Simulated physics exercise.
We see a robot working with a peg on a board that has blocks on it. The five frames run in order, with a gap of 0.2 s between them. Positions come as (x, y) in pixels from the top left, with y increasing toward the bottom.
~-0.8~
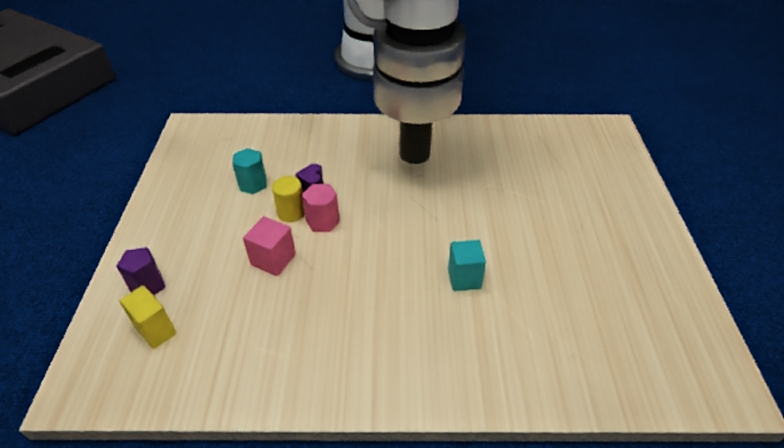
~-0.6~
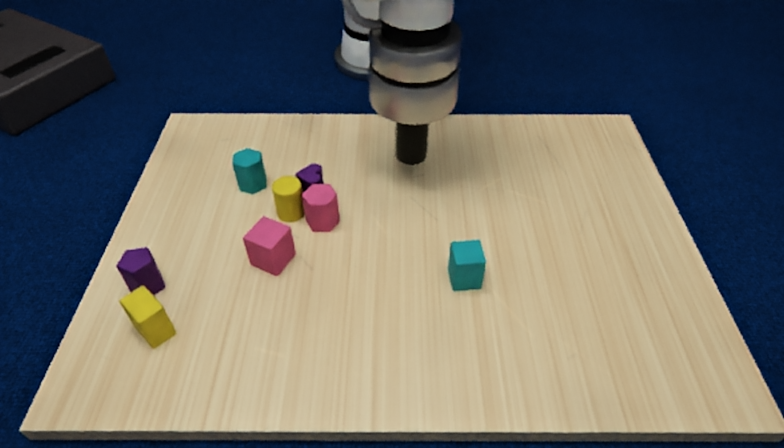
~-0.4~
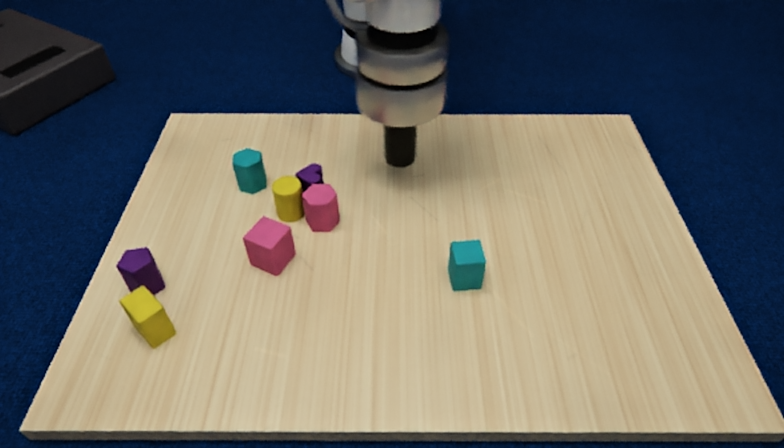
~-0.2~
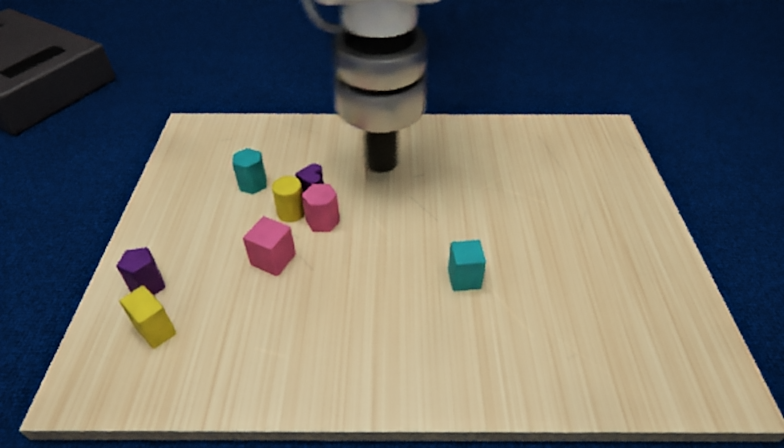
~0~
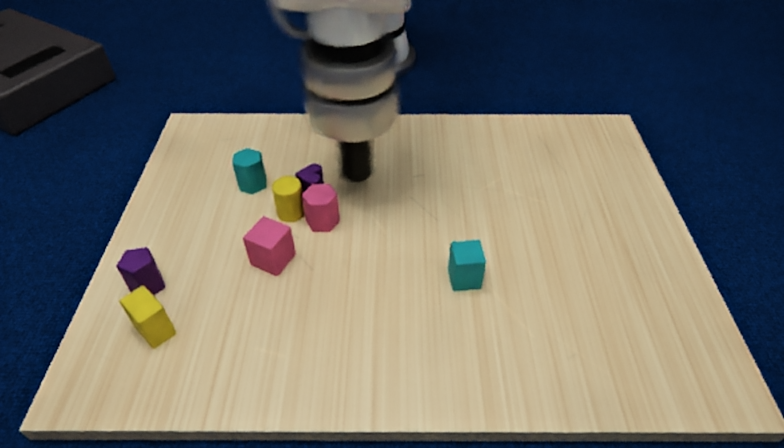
A robot arm moves its black peg left above the board while the blocks stay still.
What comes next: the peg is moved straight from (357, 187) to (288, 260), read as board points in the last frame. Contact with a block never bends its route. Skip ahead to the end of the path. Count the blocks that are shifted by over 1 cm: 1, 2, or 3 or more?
It should be two, as far as I can tell.
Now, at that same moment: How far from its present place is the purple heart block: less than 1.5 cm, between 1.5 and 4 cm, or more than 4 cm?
It ends within 1.5 cm of its spot.
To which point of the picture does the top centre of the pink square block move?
Its top middle will sit at (230, 264).
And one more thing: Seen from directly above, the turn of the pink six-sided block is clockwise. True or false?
False.
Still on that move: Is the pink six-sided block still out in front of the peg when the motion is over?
Yes.
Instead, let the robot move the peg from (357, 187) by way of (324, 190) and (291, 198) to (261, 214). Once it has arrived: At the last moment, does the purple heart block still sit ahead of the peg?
Yes.
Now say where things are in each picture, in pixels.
Tip of the peg at (415, 155), middles of tops, pink square block at (267, 232), yellow circle at (286, 185), purple heart block at (310, 172), pink six-sided block at (319, 193), in the first picture.
Peg at (411, 155), nothing pushed, in the second picture.
Peg at (400, 158), nothing pushed, in the third picture.
Peg at (382, 163), nothing pushed, in the fourth picture.
Peg at (356, 172), pink square block at (267, 232), yellow circle at (286, 185), purple heart block at (310, 172), pink six-sided block at (319, 193), in the fifth picture.
What follows on the original path. One third of the way, peg at (334, 194); purple heart block at (308, 174), turned 25° clockwise; pink six-sided block at (310, 202).
Two thirds of the way, peg at (310, 219); pink square block at (254, 245), turned 30° clockwise; yellow circle at (281, 185); purple heart block at (307, 175), turned 40° clockwise; pink six-sided block at (287, 230), turned 10° anticlockwise.
At the end, peg at (285, 245); pink square block at (230, 264), turned 60° clockwise; yellow circle at (281, 185); purple heart block at (307, 175), turned 40° clockwise; pink six-sided block at (267, 260), turned 35° anticlockwise.
